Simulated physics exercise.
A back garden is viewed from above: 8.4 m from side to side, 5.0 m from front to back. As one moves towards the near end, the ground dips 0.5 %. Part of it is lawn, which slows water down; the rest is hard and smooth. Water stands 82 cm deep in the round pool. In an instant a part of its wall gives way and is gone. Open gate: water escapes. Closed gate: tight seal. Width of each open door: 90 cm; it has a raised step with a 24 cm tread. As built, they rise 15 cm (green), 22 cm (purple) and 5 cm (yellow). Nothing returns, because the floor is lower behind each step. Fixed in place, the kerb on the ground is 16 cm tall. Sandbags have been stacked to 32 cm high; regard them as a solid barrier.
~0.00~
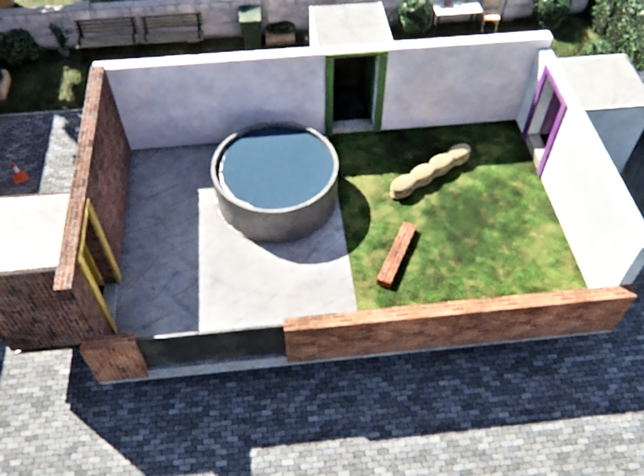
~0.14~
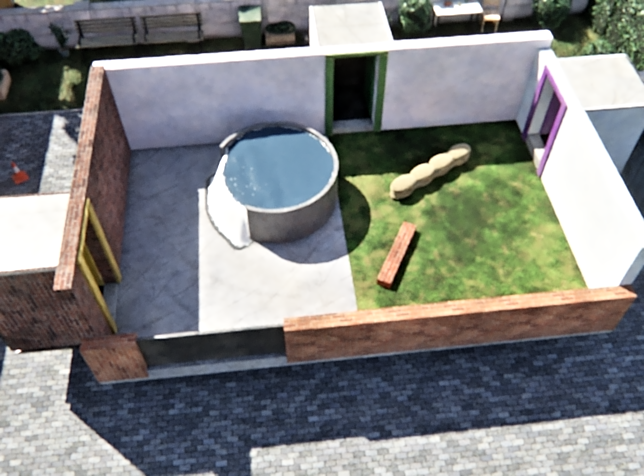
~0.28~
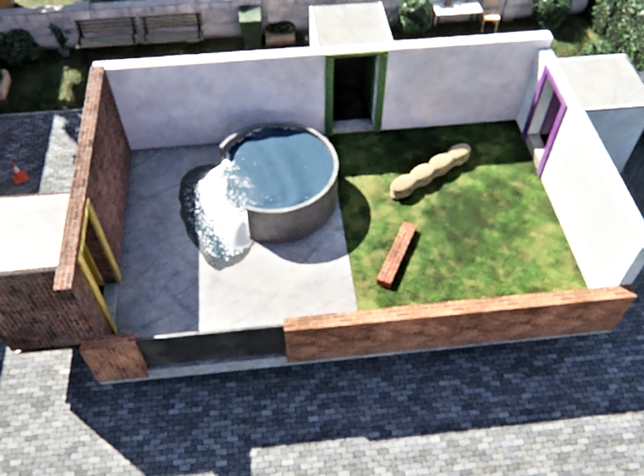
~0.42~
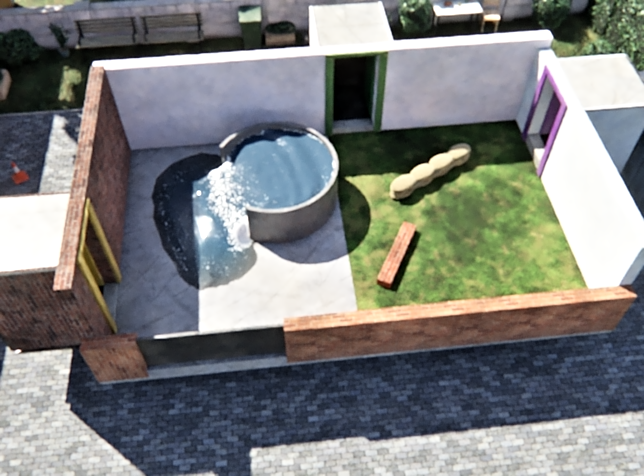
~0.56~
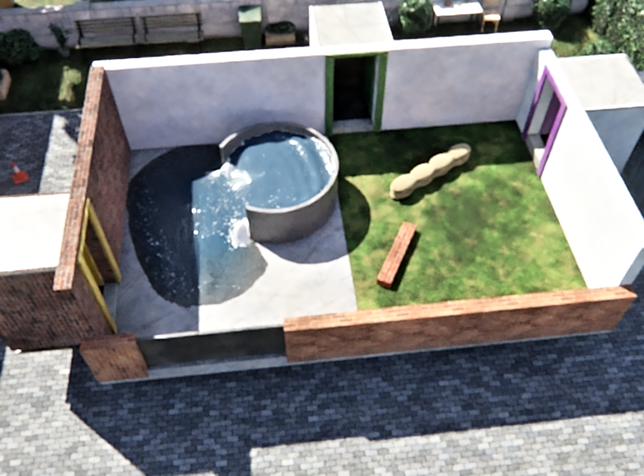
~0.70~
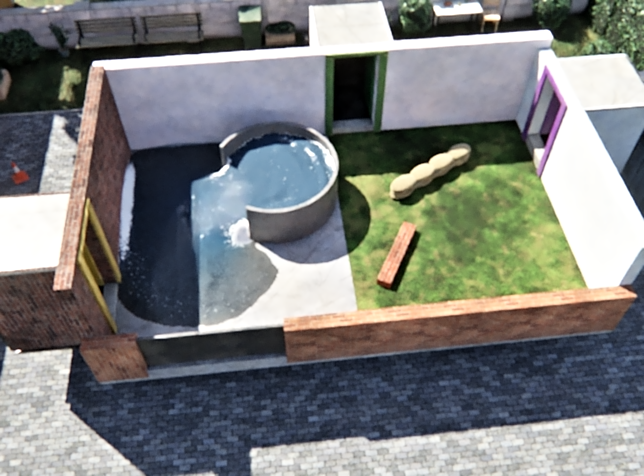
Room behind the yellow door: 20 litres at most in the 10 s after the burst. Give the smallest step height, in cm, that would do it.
I would say 27 cm.
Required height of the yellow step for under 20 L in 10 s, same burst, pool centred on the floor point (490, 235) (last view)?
You'd need some 25 cm.
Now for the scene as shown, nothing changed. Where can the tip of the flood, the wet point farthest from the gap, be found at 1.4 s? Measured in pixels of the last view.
The farthest wet point sits near (112, 361) in the last view.
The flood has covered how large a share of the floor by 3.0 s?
I'd say near 40 percent.
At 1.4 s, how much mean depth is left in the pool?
Around 42 cm on average.
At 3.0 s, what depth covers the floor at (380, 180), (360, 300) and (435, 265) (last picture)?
About 0, 0 and 0 cm.
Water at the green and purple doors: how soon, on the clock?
Green: 3.2 s; purple: 7.5 s.
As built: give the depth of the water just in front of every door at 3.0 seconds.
Lab note, cm: Green 0; purple 0; yellow 20.
After 1.4 s water covers 25 % of the floor, deepest (52 cm) near (124, 234); 21 cm at the yellow door, 44 litres in over its 5 cm step.
After 3.0 s water covers 40 % of the floor, deepest (35 cm) near (112, 361); 20 cm at the yellow door, 181 litres in over its 5 cm step.
After 10.0 s water covers 95 % of the floor, deepest (10 cm) near (112, 361); 9 cm at the yellow door, 481 litres in over its 5 cm step.
At the yellow door as built, the water arrived by 0.8 s and peaked near 22 cm at 2.6 s.
Run again over the same 10 s with other heights there, 36 litres in over 24 cm, 5 litres over 32 cm. The limit of 20 litres is kept from about 27 cm up.
